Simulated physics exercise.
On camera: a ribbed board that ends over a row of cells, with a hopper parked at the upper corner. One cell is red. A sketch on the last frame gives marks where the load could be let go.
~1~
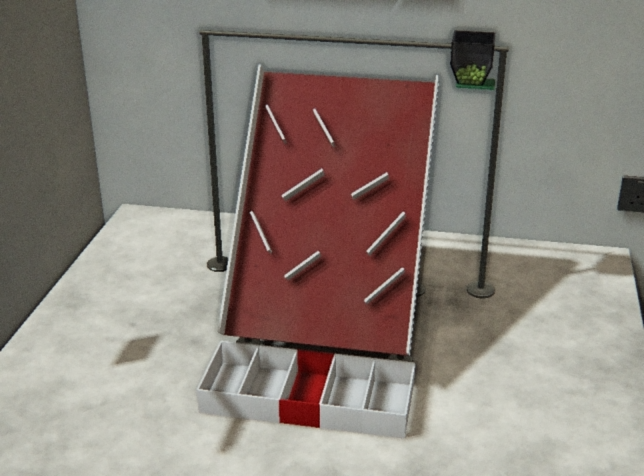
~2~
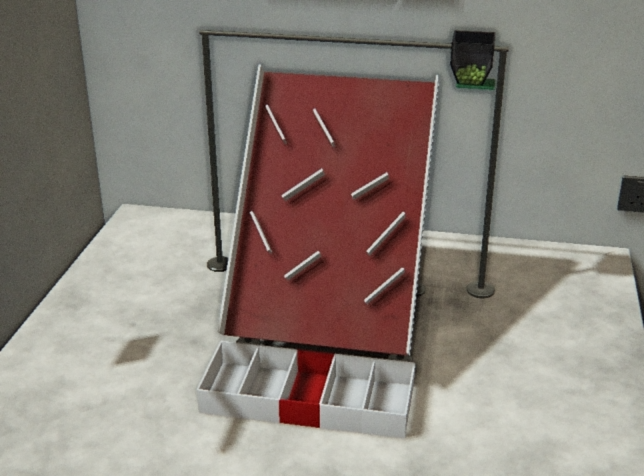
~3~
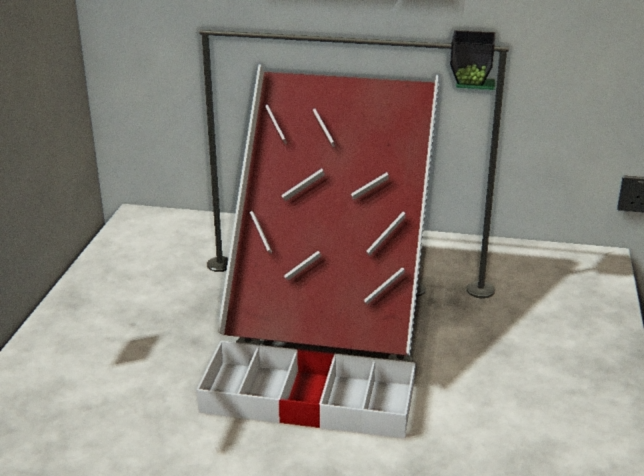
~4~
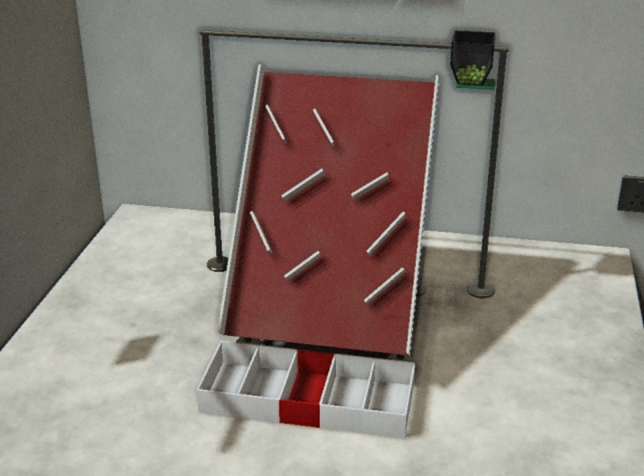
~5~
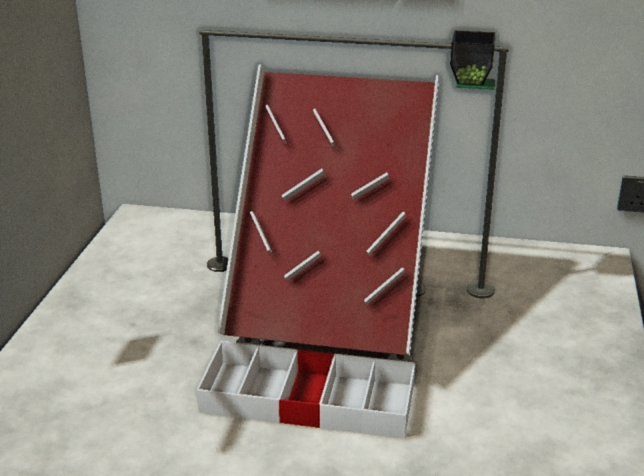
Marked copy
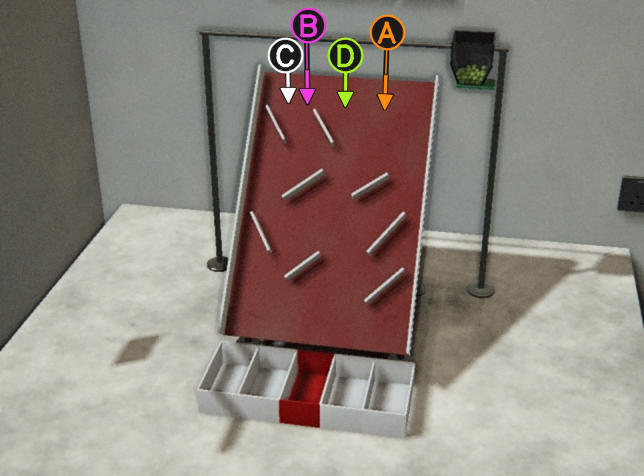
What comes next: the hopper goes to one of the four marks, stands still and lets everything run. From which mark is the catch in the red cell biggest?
Mark D.
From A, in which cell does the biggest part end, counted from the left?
The first from the left.
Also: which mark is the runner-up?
Mark A.
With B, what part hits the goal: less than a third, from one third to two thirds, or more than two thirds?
It is less than a third.
On the marked copy, mark A meets the board at (384, 104); mark B meets the board at (307, 98); mark C meets the board at (288, 97); mark D meets the board at (345, 101).
With A, roughly a quarter in the red cell, the larger part in other cells.
With B, just a few in the red cell, almost all in other cells.
With C, just a few in the red cell, almost all in other cells.
With D, roughly a third in the red cell, roughly half in other cells, about a tenth outside the box.
